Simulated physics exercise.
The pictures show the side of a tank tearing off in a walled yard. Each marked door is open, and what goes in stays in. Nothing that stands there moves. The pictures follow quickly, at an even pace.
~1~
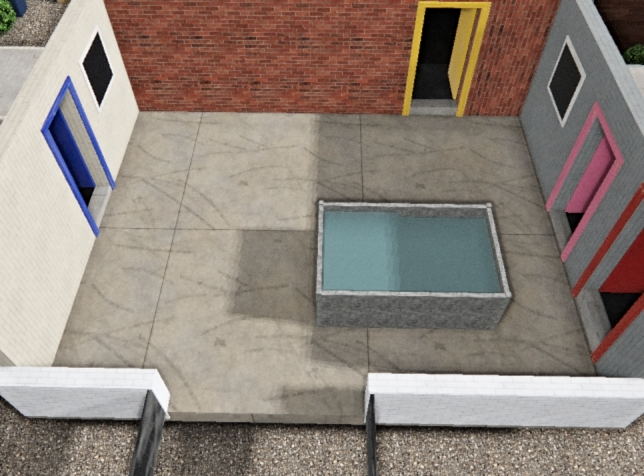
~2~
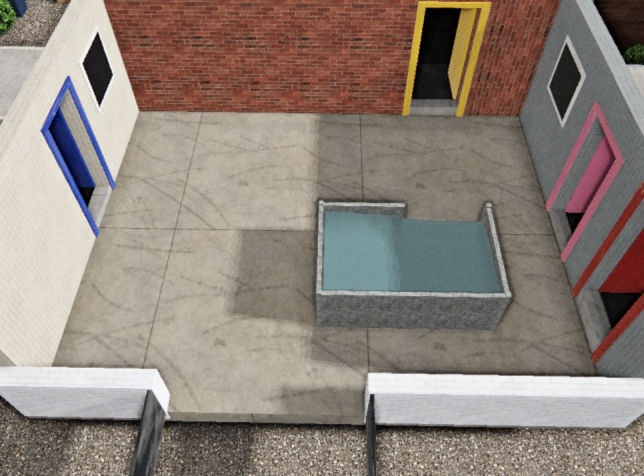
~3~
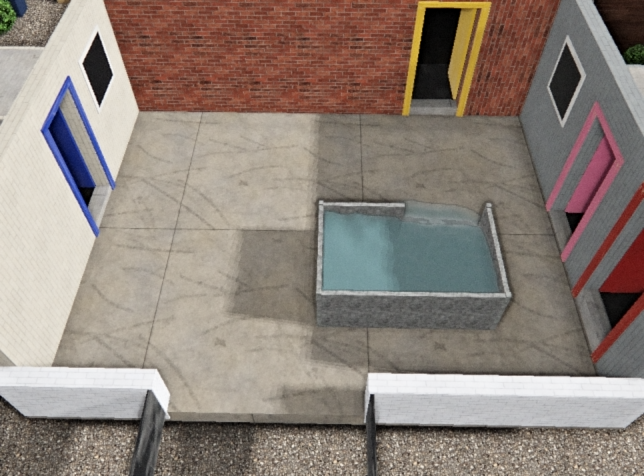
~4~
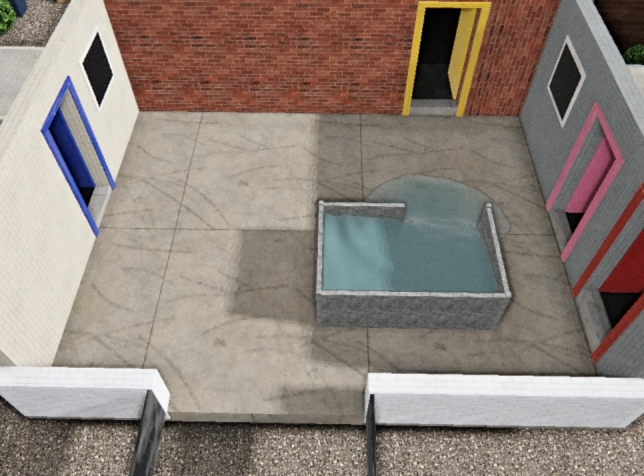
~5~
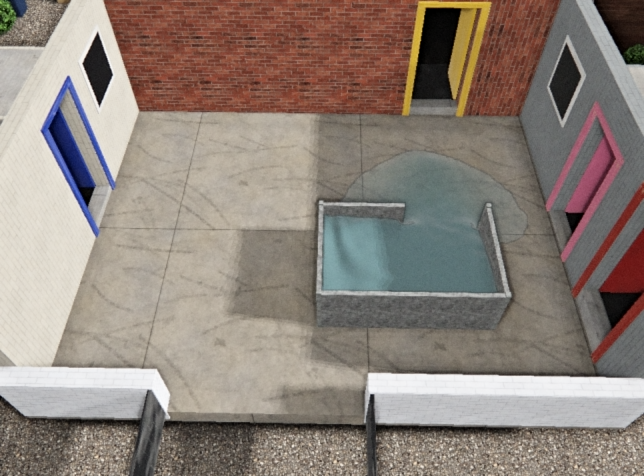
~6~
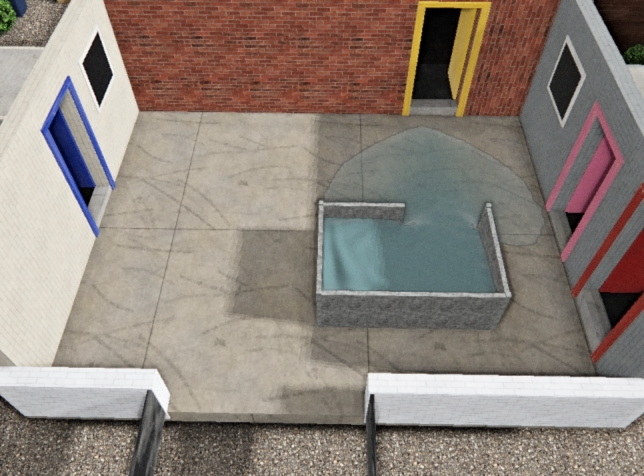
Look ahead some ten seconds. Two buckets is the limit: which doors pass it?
In the end: The red door stays under that; the yellow door takes more than that; the blue door stays under that; the pink door takes more than that.
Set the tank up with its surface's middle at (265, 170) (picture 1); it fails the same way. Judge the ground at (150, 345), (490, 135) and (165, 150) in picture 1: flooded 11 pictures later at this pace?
As listed: Dry, flooded, under water.
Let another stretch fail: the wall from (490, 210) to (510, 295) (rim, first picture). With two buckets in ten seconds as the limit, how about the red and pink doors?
In short: Red door passes that mark; pink door is over.
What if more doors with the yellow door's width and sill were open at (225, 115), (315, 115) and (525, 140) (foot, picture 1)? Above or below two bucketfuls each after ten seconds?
As listed: Lets less in, stays under, is over.
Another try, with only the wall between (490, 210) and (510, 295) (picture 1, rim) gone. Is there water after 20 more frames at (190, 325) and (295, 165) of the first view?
As listed: Flooded, not flooded.
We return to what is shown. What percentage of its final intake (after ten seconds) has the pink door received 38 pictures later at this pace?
Some 60 per cent.
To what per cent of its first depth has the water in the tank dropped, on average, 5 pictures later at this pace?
Roughly 60 per cent.
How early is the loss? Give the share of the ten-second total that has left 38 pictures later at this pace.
Close to 75 %.
A moment on, water covers 30 % of the floor; the red door not reached, the yellow door over two buckets in, the blue door not reached, the pink door wet at the sill, nothing in.
Next, water covers 30 % of the floor; the red door not reached, the yellow door far over two buckets in, the blue door not reached, the pink door under two buckets in.
Then, water covers 45 % of the floor; the red door not reached, the yellow door far over two buckets in, the blue door not reached, the pink door under two buckets in.
Later, water covers 75 % of the floor; the red door wet at the sill, nothing in, the yellow door far over two buckets in, the blue door wet at the sill, nothing in, the pink door over two buckets in.
In the end, water covers 100 % of the floor; the red door wet at the sill, nothing in, the yellow door far over two buckets in, the blue door wet at the sill, nothing in, the pink door over two buckets in.
